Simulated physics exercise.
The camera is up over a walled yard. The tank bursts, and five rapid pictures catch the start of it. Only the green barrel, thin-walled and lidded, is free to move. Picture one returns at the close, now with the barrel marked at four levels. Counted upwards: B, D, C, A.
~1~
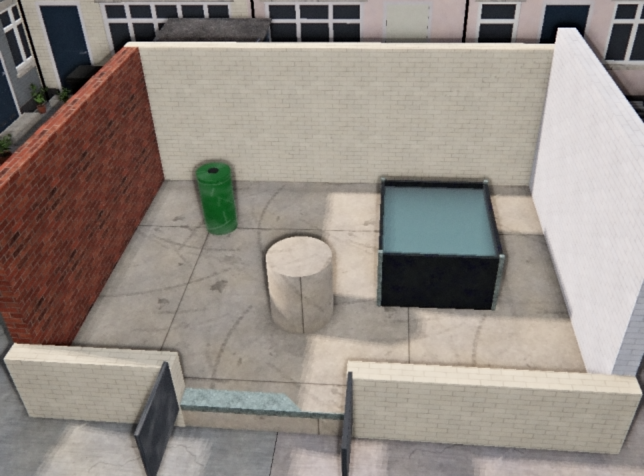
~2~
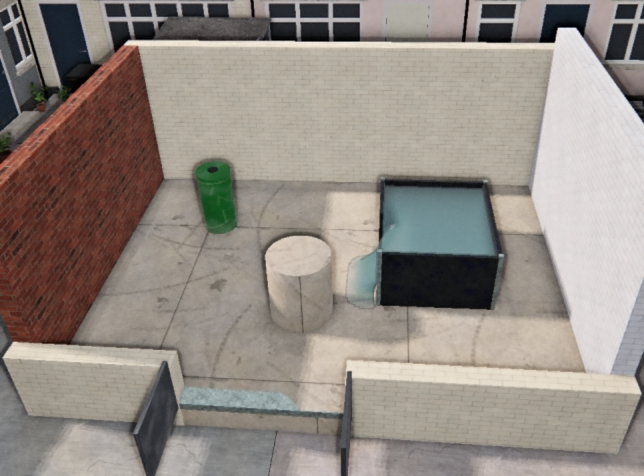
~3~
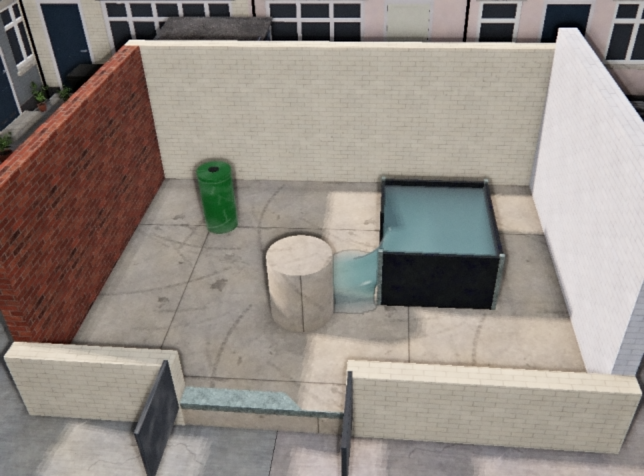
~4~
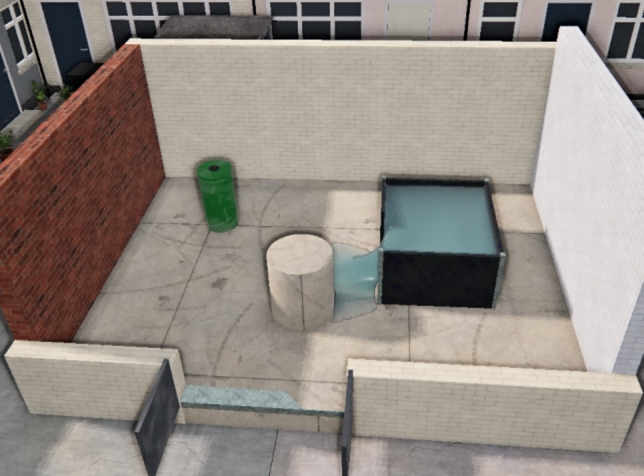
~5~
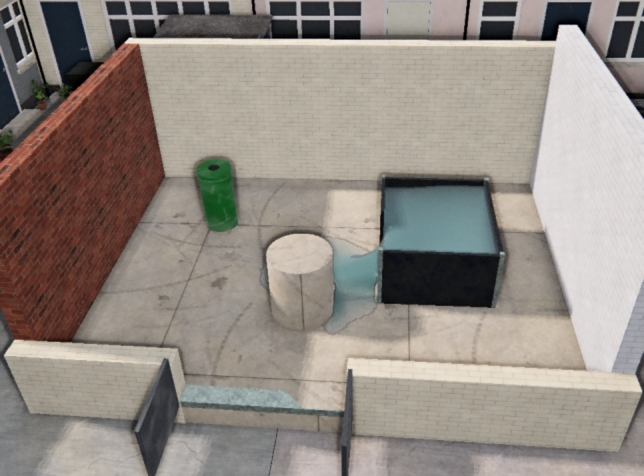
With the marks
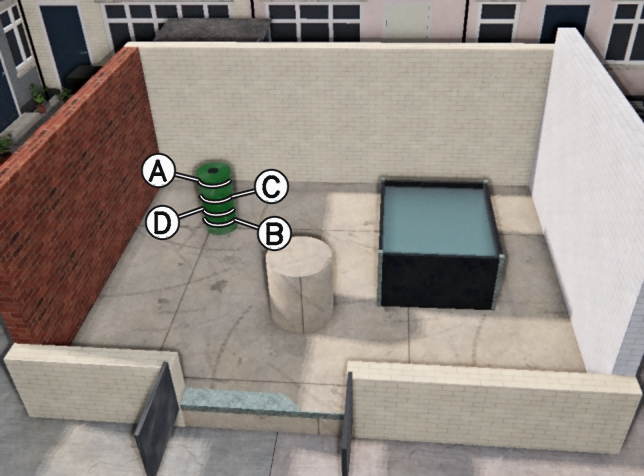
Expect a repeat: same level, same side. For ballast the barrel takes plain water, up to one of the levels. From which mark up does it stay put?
Go for D.
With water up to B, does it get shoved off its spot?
Yes.
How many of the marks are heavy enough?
Three of them.
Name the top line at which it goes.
The answer is B.
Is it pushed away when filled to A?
No.
In white, A at (211, 186); B at (217, 225); C at (213, 202); D at (215, 215); from the bottom up B, D, C, A.
With A, it does not move.
With B, it is pushed about its own width away.
With C, it does not move.
With D, it does not move.
